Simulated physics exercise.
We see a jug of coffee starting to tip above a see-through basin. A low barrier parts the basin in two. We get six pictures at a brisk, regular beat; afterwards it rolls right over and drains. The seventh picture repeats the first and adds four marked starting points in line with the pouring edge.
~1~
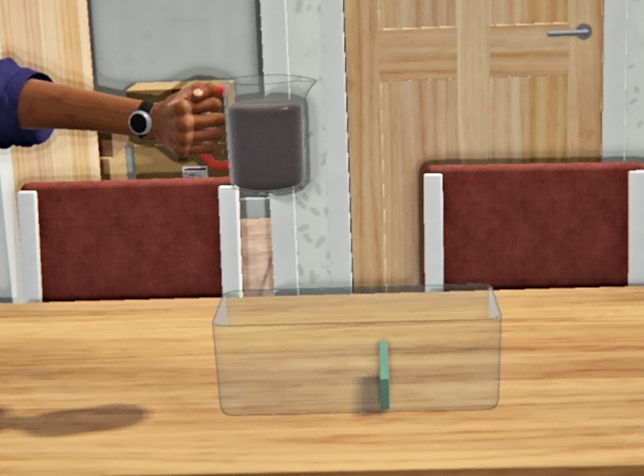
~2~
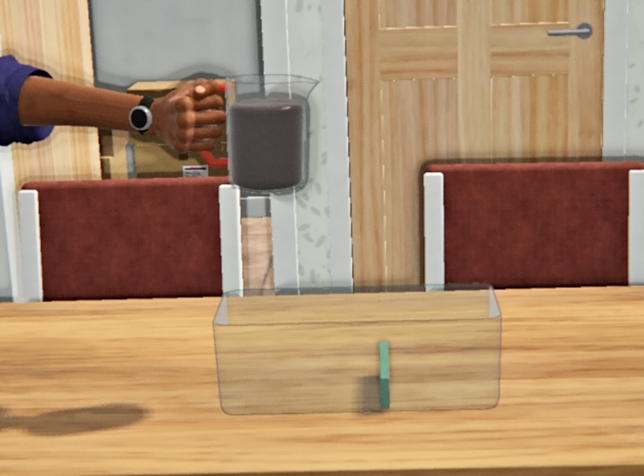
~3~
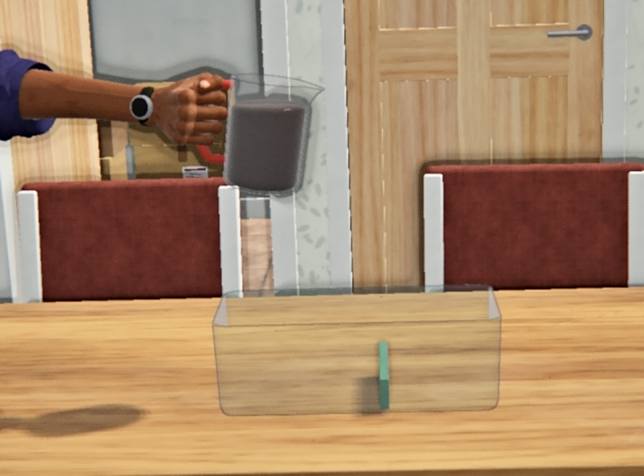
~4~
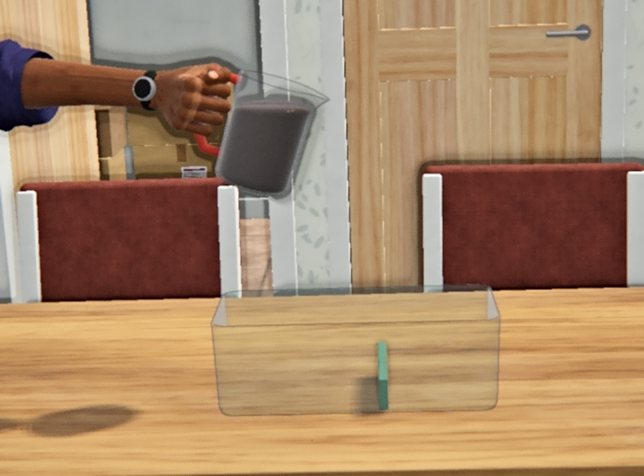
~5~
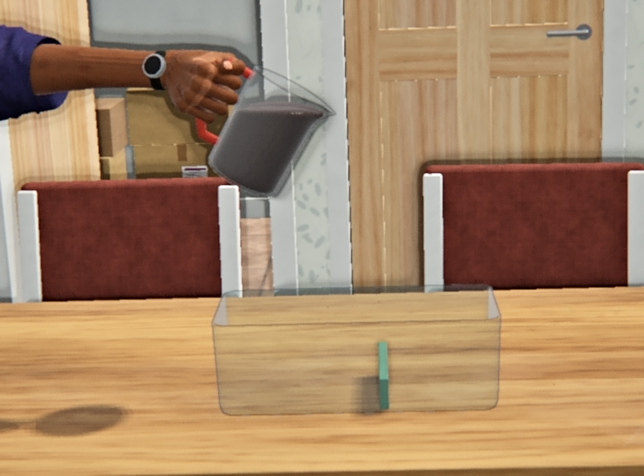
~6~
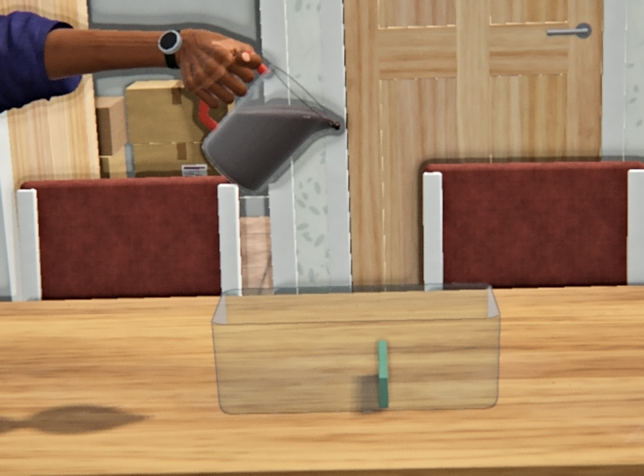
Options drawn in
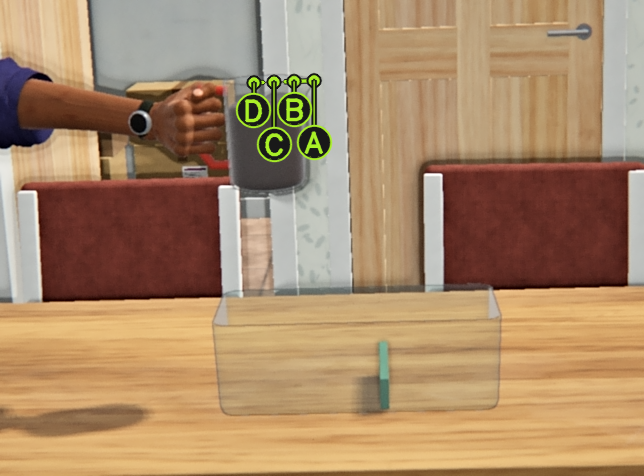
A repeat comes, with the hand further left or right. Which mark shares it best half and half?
B works best here.
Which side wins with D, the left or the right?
The left one.
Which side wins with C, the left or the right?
The left one.
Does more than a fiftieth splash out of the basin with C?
Yes.
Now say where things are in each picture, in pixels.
Upright, lip at (316, 80); basin from (220, 414) to (499, 407); top of the wall at (384, 359); nothing has left yet.
Tipped about 2°, lip at (318, 82); nothing has left yet.
Tipped about 8°, lip at (323, 88); nothing has left yet.
Tipped about 18°, lip at (329, 99); nothing has left yet.
Tipped about 30°, lip at (335, 113); nothing has left yet.
Tipped about 45°, lip at (338, 129); nothing has left yet.
On the marked copy, A at (314, 80); B at (294, 81); C at (274, 82); D at (253, 82).
With A, about 11 % ends left of the wall and 85 % right of it; 4 % is lost outside.
With B, about 52 % ends left of the wall and 46 % right of it.
With C, about 82 % ends left of the wall and 7 % right of it; 12 % is lost outside.
With D, about 85 % ends left of the wall and 8 % right of it; 7 % is lost outside.
